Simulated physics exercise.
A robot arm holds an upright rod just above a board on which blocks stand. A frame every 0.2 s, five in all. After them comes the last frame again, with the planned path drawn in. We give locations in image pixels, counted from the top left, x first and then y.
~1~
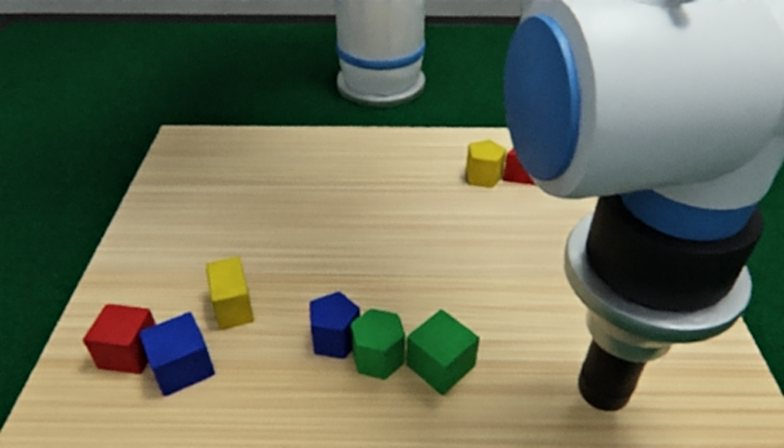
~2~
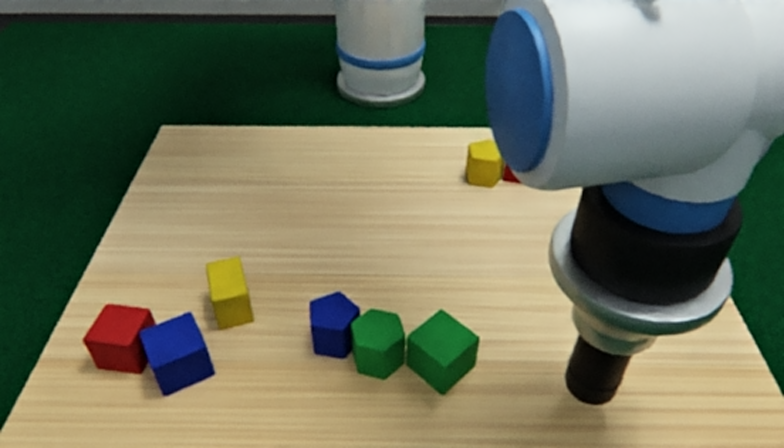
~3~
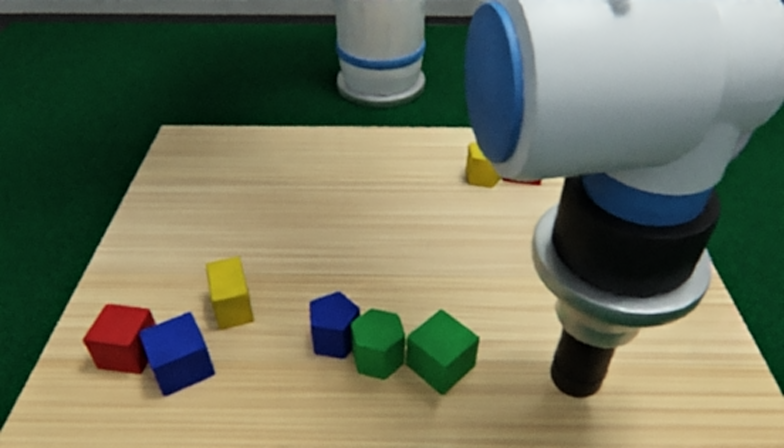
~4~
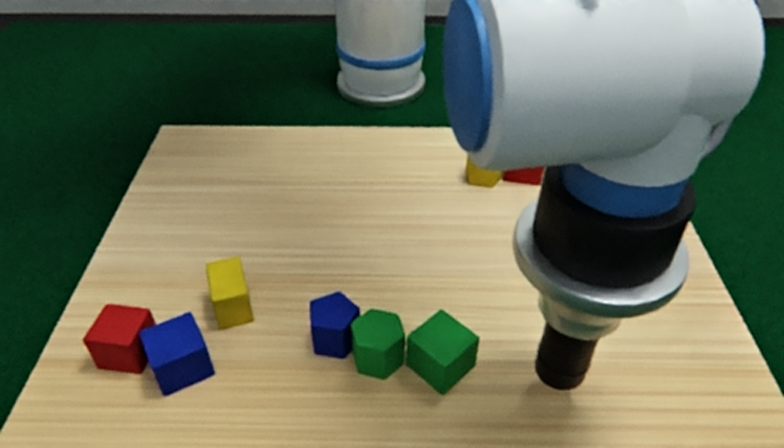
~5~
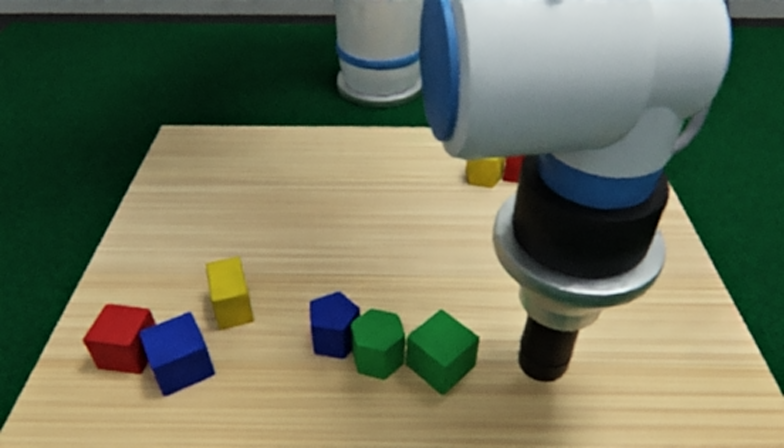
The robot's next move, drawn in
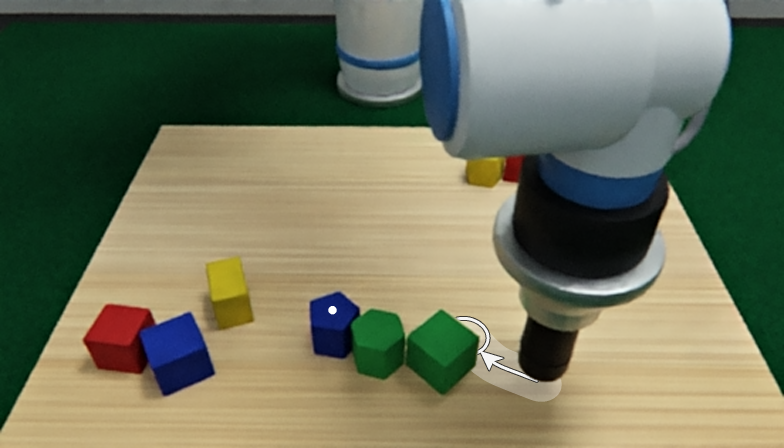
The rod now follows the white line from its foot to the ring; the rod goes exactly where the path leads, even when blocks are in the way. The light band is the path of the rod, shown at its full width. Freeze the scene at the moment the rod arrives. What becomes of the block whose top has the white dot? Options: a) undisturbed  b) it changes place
Answer: A.
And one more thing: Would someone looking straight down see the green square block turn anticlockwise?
The answer is yes.
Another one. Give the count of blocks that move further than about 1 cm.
My prediction: One block.
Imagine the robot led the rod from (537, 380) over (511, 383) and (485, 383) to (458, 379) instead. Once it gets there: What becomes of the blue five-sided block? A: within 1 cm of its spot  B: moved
Answer: B.
The line goes from (537, 380) via (495, 363), ending at (465, 336); the dot is on the blue five-sided block.
On the path given first. Halfway along, rod at (498, 345); green square block at (439, 336).
At the end, rod at (468, 318); blue five-sided block unmoved; green hexagon at (371, 332), turned 15° clockwise; green square block at (424, 329), turned 50° anticlockwise.
